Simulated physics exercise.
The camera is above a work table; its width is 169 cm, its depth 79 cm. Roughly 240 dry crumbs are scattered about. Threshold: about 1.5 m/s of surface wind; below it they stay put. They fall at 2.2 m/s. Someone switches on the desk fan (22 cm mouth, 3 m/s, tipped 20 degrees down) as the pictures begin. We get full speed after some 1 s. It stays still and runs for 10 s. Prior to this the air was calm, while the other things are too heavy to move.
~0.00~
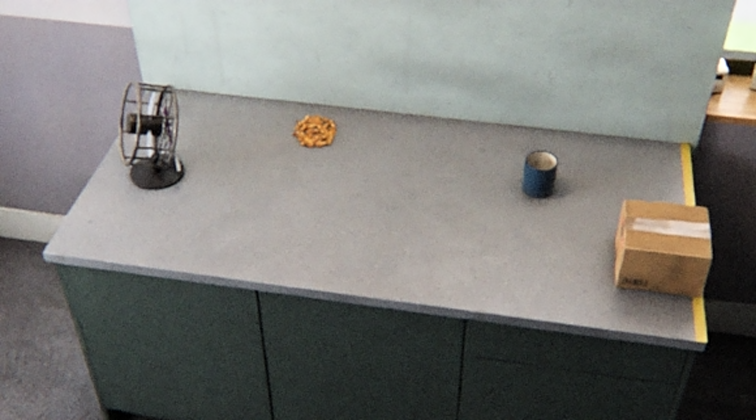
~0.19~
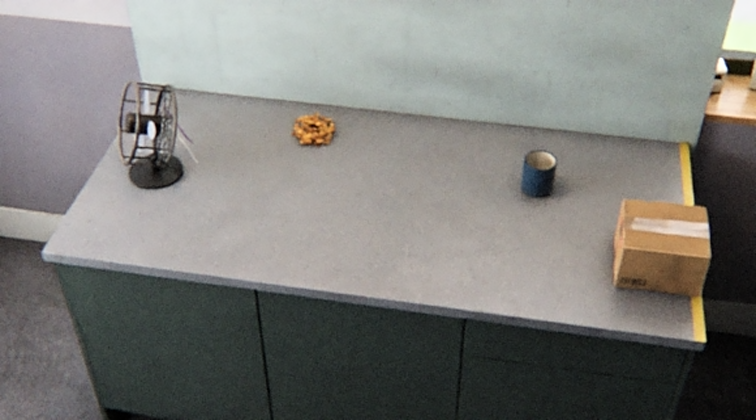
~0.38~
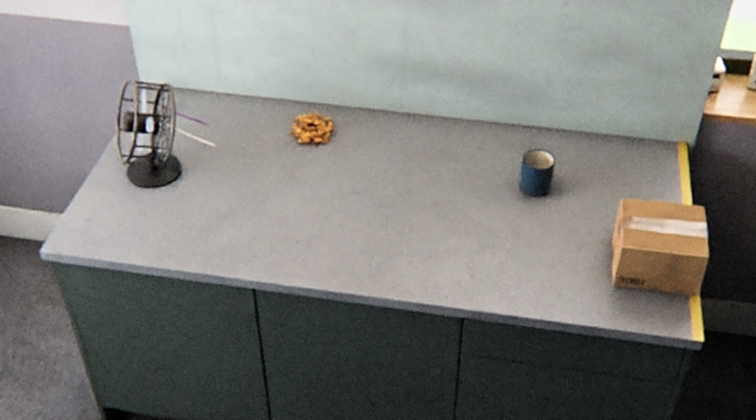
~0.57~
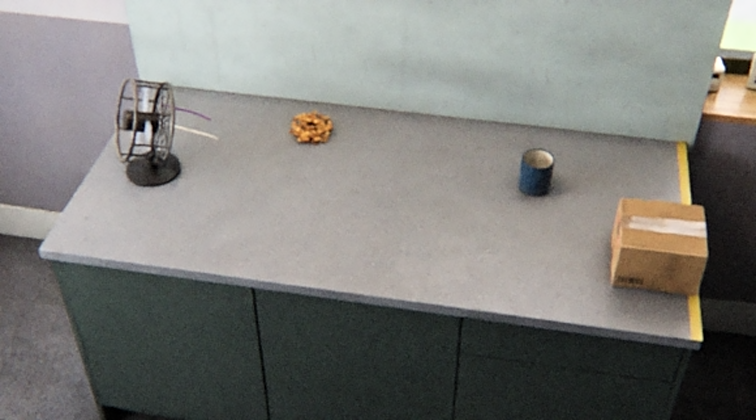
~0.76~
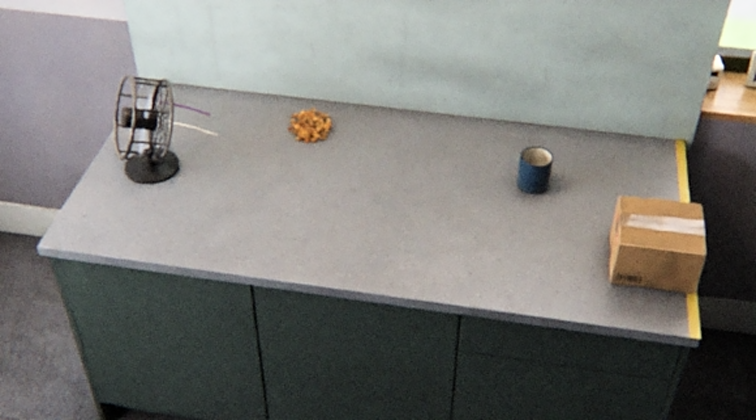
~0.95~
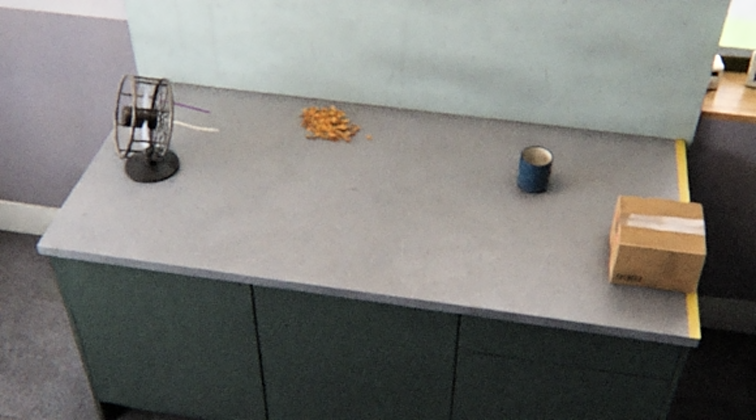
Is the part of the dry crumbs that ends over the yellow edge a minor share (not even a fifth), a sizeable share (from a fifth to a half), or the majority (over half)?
The part past that edge will outnumber the rest.
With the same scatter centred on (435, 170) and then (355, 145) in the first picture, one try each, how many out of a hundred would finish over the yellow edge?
First try 70 %, second try 90 %.
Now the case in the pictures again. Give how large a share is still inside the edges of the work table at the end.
Close to 1 in a hundred are still there.
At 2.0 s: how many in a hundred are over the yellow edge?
Roughly 100 per cent.
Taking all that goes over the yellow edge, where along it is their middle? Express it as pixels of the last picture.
I'd put my finger close to (686, 157).
After 2.0 s, 98 % are over the yellow edge; 97 % have settled or left.
After 3.2 s, 99 % are over the yellow edge; 99 % have settled or left.
After 5.5 s, 99 % are over the yellow edge; 99 % have settled or left.
After 10.0 s, at the end, 99 % are over the yellow edge.
